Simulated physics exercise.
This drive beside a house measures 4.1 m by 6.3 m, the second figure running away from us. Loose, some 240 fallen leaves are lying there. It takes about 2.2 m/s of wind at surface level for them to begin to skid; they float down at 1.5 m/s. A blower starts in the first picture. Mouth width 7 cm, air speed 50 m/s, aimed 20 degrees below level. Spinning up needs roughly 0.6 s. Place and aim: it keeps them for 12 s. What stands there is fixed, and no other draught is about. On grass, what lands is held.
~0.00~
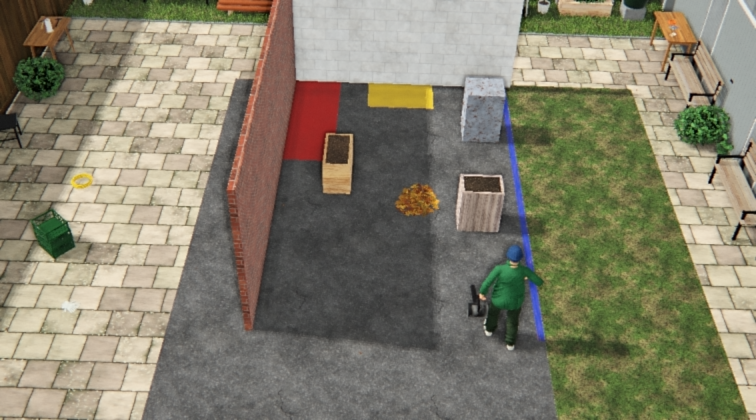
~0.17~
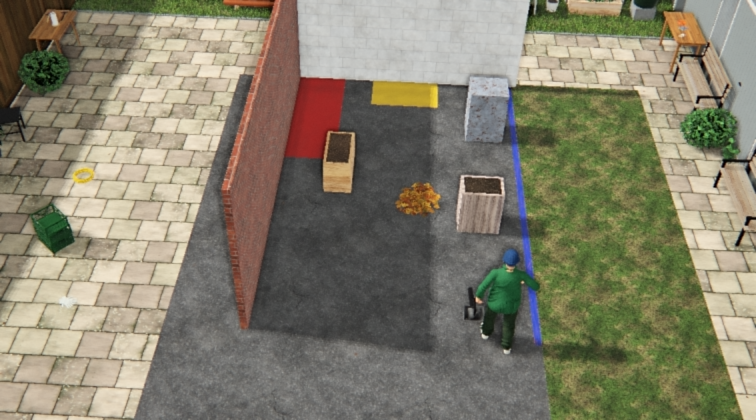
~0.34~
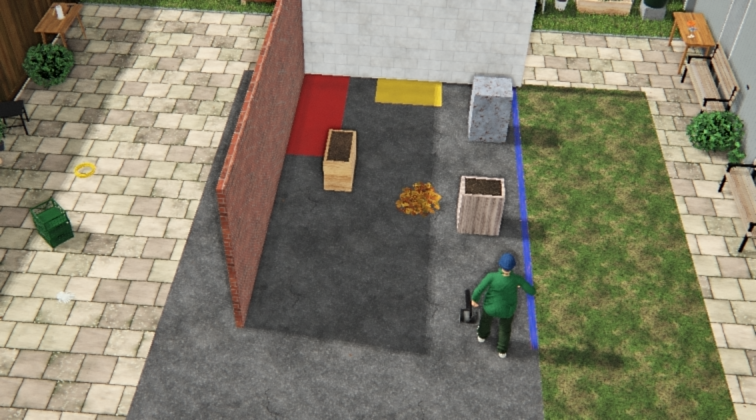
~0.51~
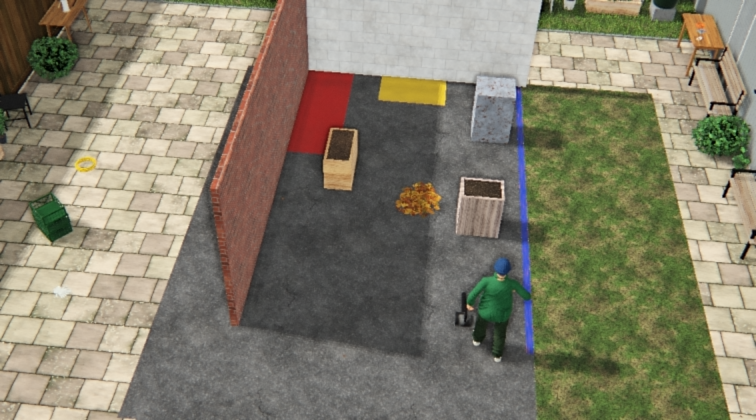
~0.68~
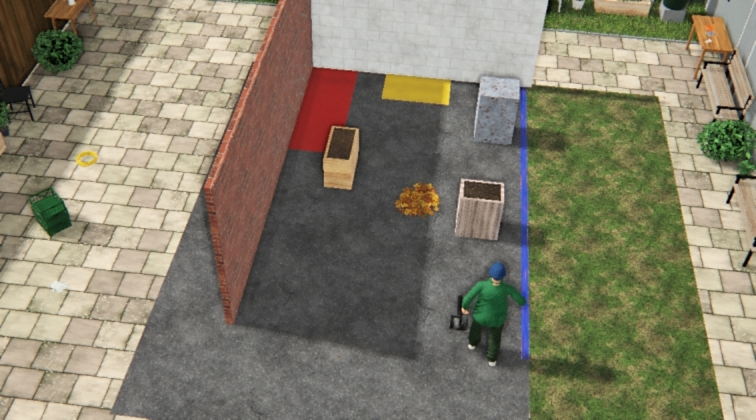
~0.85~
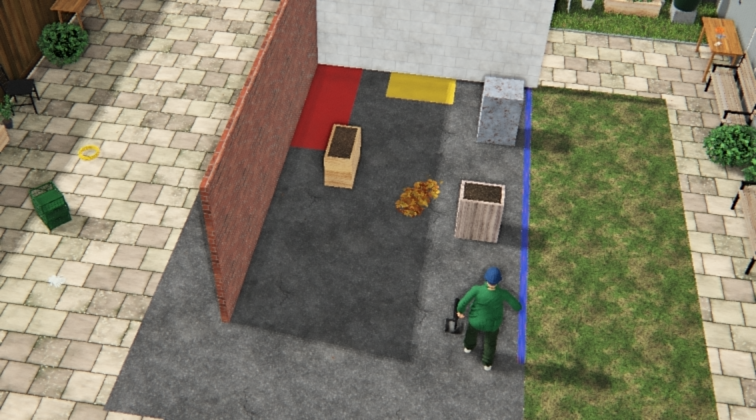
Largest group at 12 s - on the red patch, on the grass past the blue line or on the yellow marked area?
Yellow one.
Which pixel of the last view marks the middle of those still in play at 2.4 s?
At about (396, 134).
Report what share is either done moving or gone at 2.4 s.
The share is roughly 0 %.
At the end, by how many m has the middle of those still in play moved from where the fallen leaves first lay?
The middle is roughly 2.8 m from where it began.
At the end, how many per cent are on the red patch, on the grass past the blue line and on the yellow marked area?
I'd estimate around 5 per cent at red, 0 per cent at blue and 40 per cent at yellow.
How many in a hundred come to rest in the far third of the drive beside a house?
Roughly 90 in a hundred.
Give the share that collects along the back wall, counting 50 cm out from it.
Roughly 30 per cent.
After 2.4 s, 0 % are on the red patch, 14 % on the yellow marked area and 0 % on the grass past the blue line; the middle of those still in play is near (396, 134); 0 % have settled or left.
After 3.8 s, 0 % are on the red patch, 30 % on the yellow marked area and 0 % on the grass past the blue line; the middle of those still in play is near (392, 114); 7 % have settled or left.
After 6.6 s, 0 % are on the red patch, 36 % on the yellow marked area and 0 % on the grass past the blue line; the middle of those still in play is near (388, 103); 16 % have settled or left.
After 12.0 s, at the end, 5 % are on the red patch, 35 % on the yellow marked area and 0 % on the grass past the blue line; the middle of those still in play is near (382, 96).
